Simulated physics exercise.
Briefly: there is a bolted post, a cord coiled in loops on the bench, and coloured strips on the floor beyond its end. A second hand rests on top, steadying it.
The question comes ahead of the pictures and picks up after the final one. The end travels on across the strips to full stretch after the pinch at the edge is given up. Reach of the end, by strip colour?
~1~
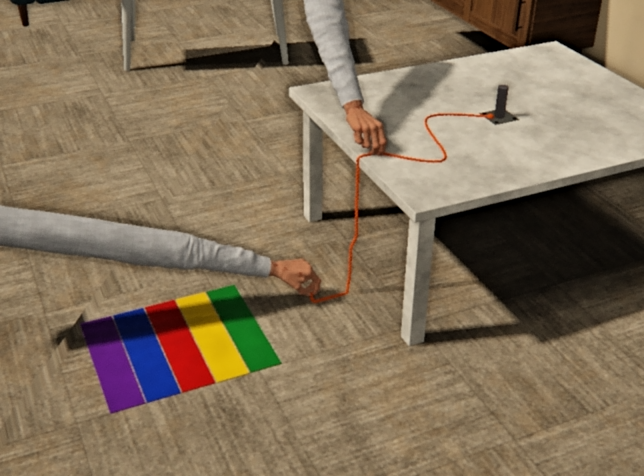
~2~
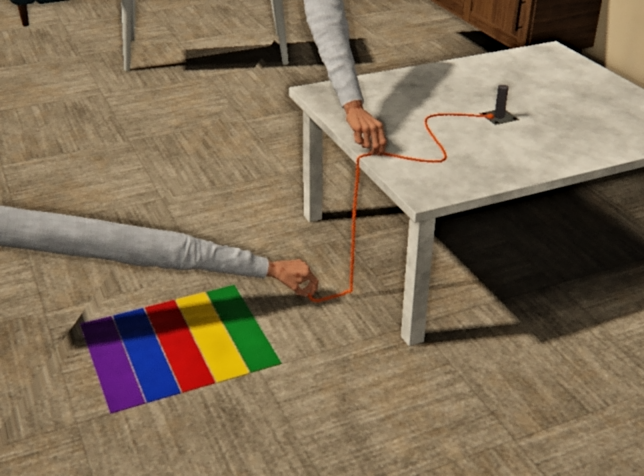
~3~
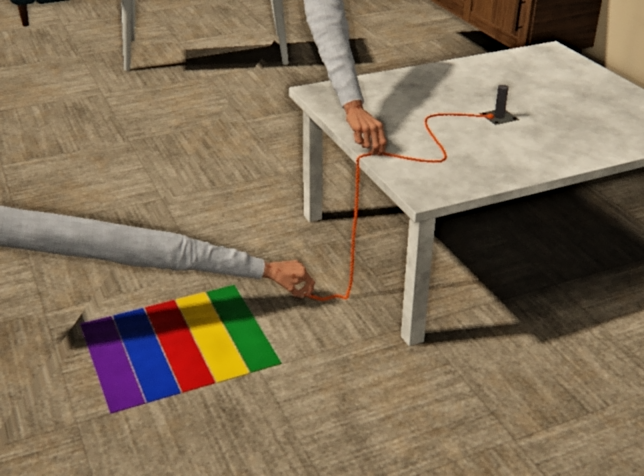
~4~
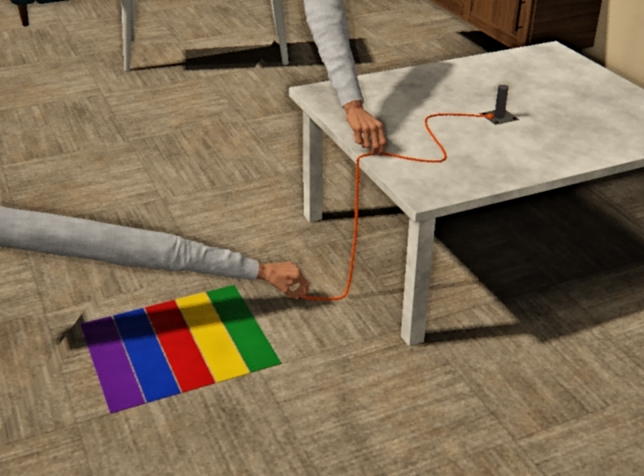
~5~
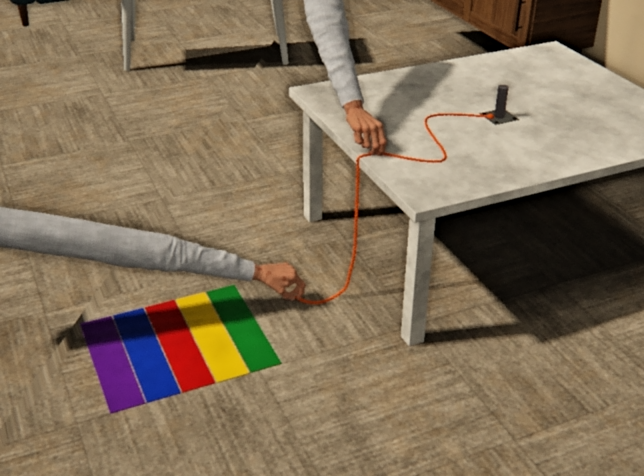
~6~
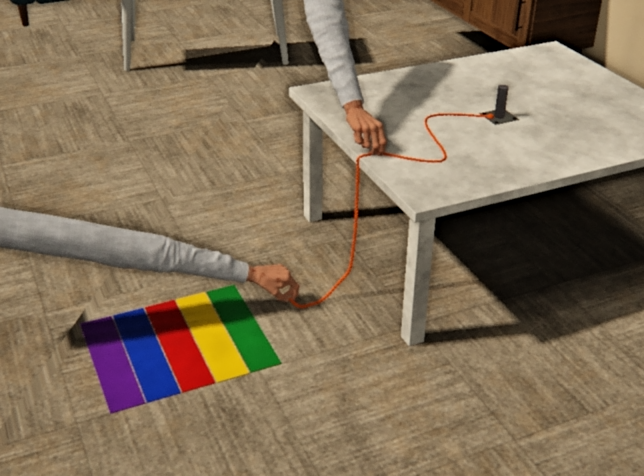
Purple.
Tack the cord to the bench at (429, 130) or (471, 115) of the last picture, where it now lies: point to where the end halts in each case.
It would be somewhere around (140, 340) the first time and (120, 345) the second.
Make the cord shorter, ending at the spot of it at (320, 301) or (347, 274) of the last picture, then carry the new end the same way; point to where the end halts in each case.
One per try, the spots are (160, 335) and (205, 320).
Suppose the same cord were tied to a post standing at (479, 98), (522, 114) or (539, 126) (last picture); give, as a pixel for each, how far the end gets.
Try by try: (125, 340), (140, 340) and (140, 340).
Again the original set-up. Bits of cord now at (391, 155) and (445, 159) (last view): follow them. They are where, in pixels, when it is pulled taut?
Roughly (314, 186) for the first and (362, 154) for the second.
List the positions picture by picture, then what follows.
In the first frame, end (311, 293); green (257, 352); yellow (225, 362); red (192, 371); blue (157, 381); purple (122, 391).
In the second frame, end (309, 293); cord through (461, 115) (430, 133) (430, 162) (359, 159) (354, 224) (351, 284).
In the third frame, end (305, 294).
In the fourth frame, end (299, 296); cord through (461, 115) (430, 133) (430, 162) (359, 159) (356, 224) (349, 284).
In the fifth frame, end (295, 297).
In the sixth frame, end (290, 298); cord through (461, 115) (430, 133) (430, 162) (359, 159) (356, 224) (340, 282).
Soon after, end near (174, 329); over red.
Then, end near (134, 340); over blue.
At full stretch, end near (110, 346); over purple. It halts on the purple strip.
